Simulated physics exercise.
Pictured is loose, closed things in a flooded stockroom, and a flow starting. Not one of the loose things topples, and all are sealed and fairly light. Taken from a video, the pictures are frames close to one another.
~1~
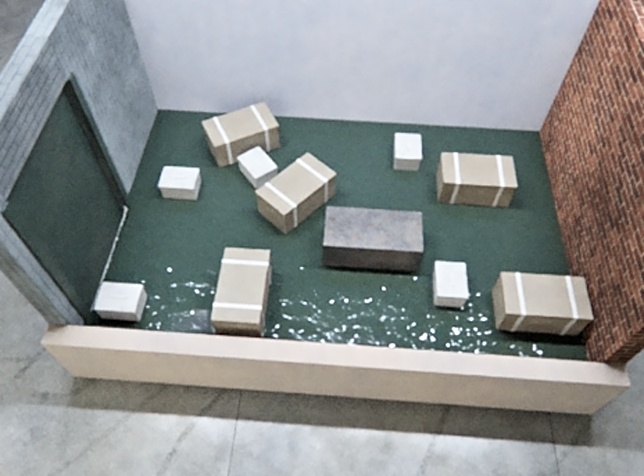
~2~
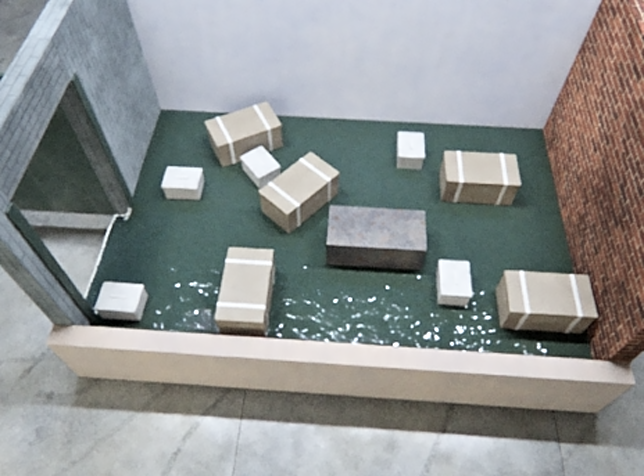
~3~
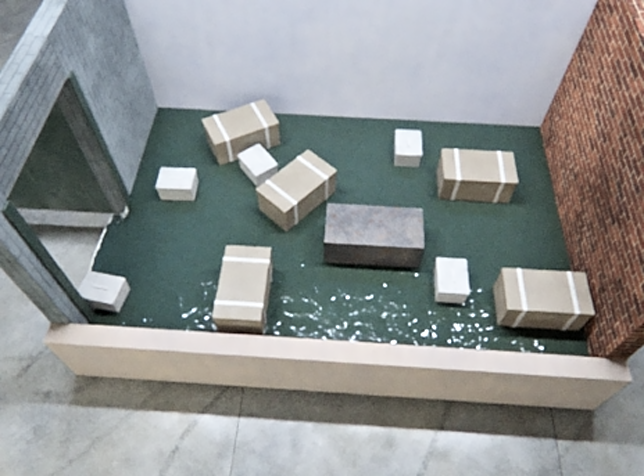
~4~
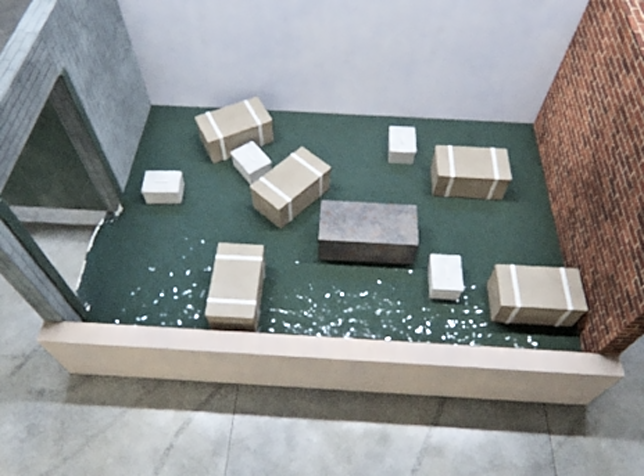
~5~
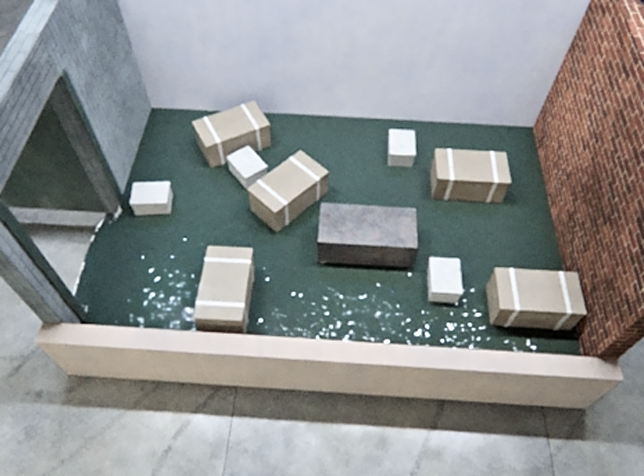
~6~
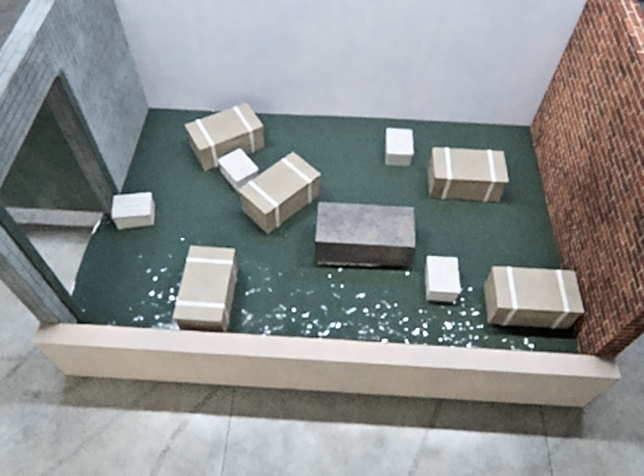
A white box at the lower left slides out through the opening in the grey wall as green water drains from the walled room. Another white box drifts left toward the same opening, then the tan, white-banded box near the front shifts left, while the boxes on the right barely move.
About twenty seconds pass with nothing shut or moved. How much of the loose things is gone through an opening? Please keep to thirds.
Keeping to thirds, two thirds or more.
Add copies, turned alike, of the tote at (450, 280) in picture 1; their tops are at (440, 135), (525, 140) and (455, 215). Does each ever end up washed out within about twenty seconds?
Sure - one by one that's in the room, then in the room, then in the room.
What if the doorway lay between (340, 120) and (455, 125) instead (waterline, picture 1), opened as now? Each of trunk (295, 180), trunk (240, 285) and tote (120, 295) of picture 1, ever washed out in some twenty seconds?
Taken in that order, the answers are swept away, not lost, not lost.
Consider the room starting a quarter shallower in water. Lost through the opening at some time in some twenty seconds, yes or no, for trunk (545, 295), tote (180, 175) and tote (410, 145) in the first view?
Notes - A: Still there; B: Lost; C: Still there.
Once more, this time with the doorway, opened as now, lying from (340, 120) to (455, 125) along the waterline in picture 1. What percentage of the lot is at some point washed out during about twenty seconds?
That would be near 80 per cent of the things.
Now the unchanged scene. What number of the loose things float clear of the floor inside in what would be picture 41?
The number is 4.
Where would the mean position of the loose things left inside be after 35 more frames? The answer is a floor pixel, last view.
(277, 242).
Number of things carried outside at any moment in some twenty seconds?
It comes to 7.
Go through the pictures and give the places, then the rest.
The first frame shows a tote at (179, 177) floats; a trunk at (242, 284) floats; 0 of 10 have shifted.
The second frame shows a tote at (182, 178) floats; a trunk at (245, 283) floats; 0 of 10 have shifted.
The third frame shows a tote at (176, 178) floats, close to its start; a trunk at (243, 281), afloat; 1 of 10 have shifted.
The fourth frame shows a tote at (162, 182), afloat, close to its start; a trunk at (235, 279), afloat; 2 of 10 have shifted.
The fifth frame shows a tote at (150, 193), afloat, a stride from its start; a trunk at (224, 282), afloat, close to its start; 4 of 10 have shifted.
The sixth frame shows a tote at (132, 205), afloat, a stride from its start; a trunk at (205, 282) floats, close to its start; 6 of 10 have shifted.
A moment on, 2 of 10 are out; 8 afloat.
Next, 6 of 10 are out; 4 afloat.
Later, 6 of 10 are out; 4 afloat.
In the end, 7 of 10 are out; 3 afloat.
